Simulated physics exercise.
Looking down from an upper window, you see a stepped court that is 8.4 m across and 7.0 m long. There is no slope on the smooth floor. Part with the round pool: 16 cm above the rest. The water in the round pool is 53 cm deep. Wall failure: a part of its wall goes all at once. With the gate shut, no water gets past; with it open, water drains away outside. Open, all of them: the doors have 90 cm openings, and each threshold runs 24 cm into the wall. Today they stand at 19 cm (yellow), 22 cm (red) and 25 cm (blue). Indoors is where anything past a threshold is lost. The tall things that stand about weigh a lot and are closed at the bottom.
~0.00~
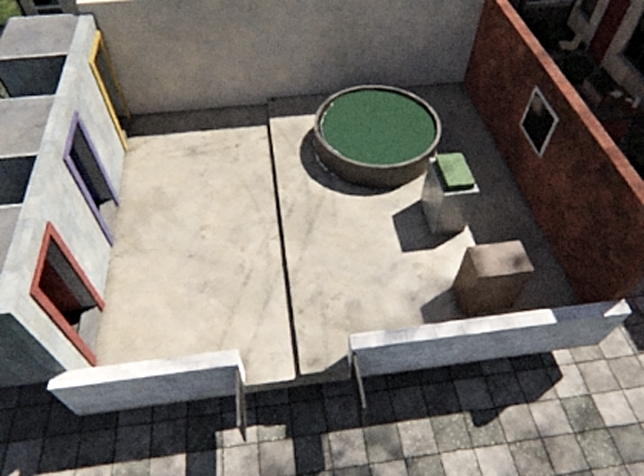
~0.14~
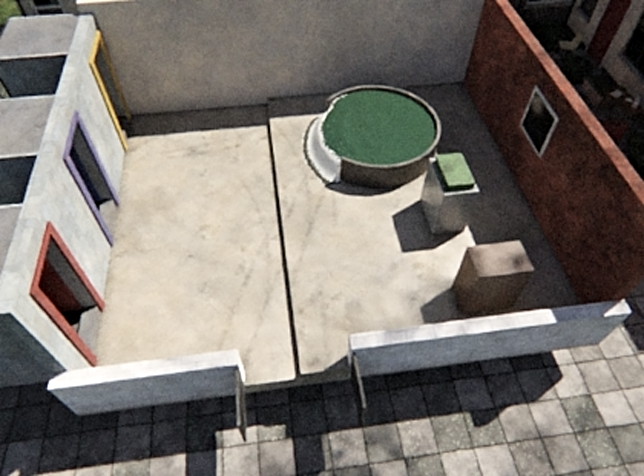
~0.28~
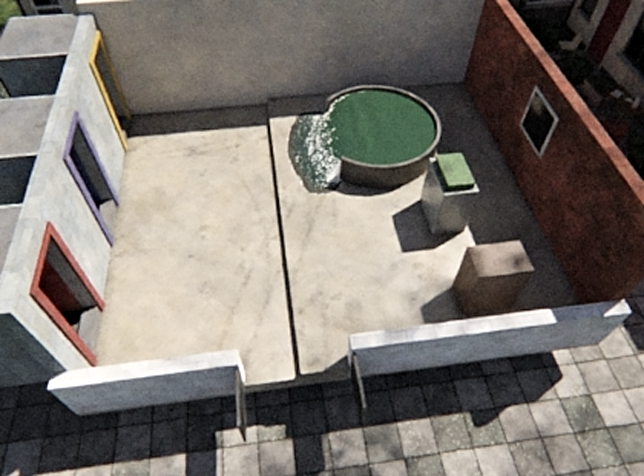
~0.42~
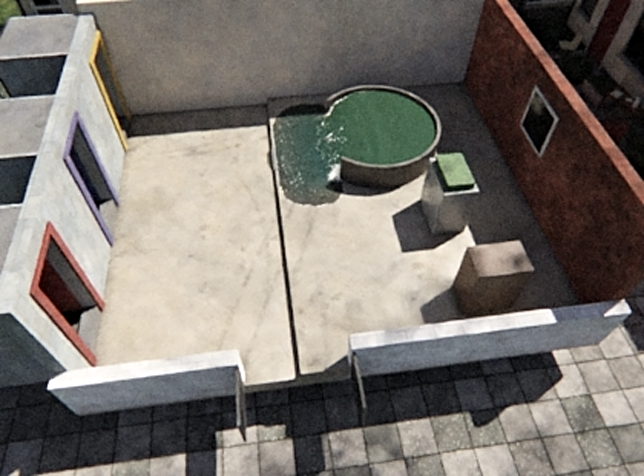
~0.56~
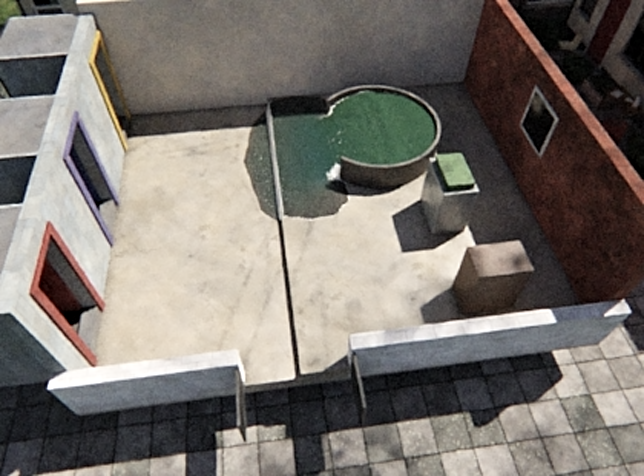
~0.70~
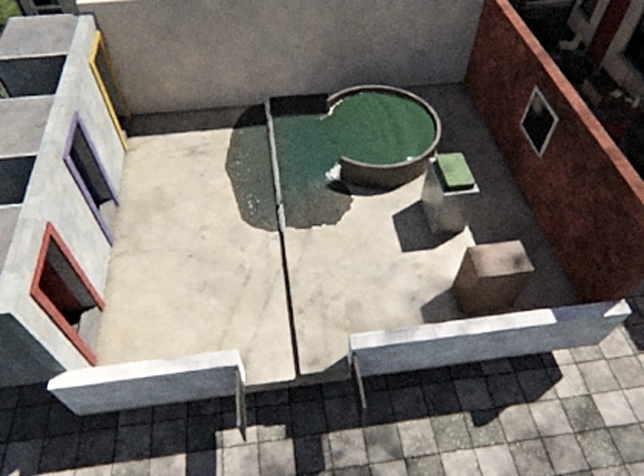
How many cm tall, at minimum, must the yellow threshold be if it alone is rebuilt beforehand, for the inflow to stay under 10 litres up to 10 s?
Around 27 cm at the least.
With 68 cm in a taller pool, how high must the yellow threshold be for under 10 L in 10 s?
Step height: Approx. 35 cm.
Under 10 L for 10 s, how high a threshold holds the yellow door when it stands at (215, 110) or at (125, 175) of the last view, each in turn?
About 11.5 cm for the first and 22 cm for the second.
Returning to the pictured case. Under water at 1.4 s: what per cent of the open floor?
Approximately 30 % of the floor.
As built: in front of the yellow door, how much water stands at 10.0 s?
About 9.5 centimetres.
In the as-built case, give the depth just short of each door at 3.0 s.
Yellow door: 31 cm; red door: 6 cm; blue door: 21 cm.
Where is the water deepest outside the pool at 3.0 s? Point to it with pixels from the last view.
Near (145, 122).
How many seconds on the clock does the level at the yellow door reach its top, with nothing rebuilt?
At roughly 2.8 s.
After 1.4 s water covers 30 % of the floor, deepest (23 cm) near (310, 153); it has not reached the yellow door.
After 3.0 s water covers 45 % of the floor, deepest (34 cm) near (145, 122); 31 cm at the yellow door, 21 litres in over its 19 cm threshold.
After 10.0 s water covers 50 % of the floor, deepest (14 cm) near (147, 266); 9 cm at the yellow door, 63 litres in over its 19 cm threshold.
At the yellow door as built, the water arrived by 1.9 s and peaked near 31 cm at 2.8 s.
With a threshold of 24.5 cm, 19 litres would have come in within the 10 s; with 33 cm, 0 litres. So under 10 litres takes about 27 cm.
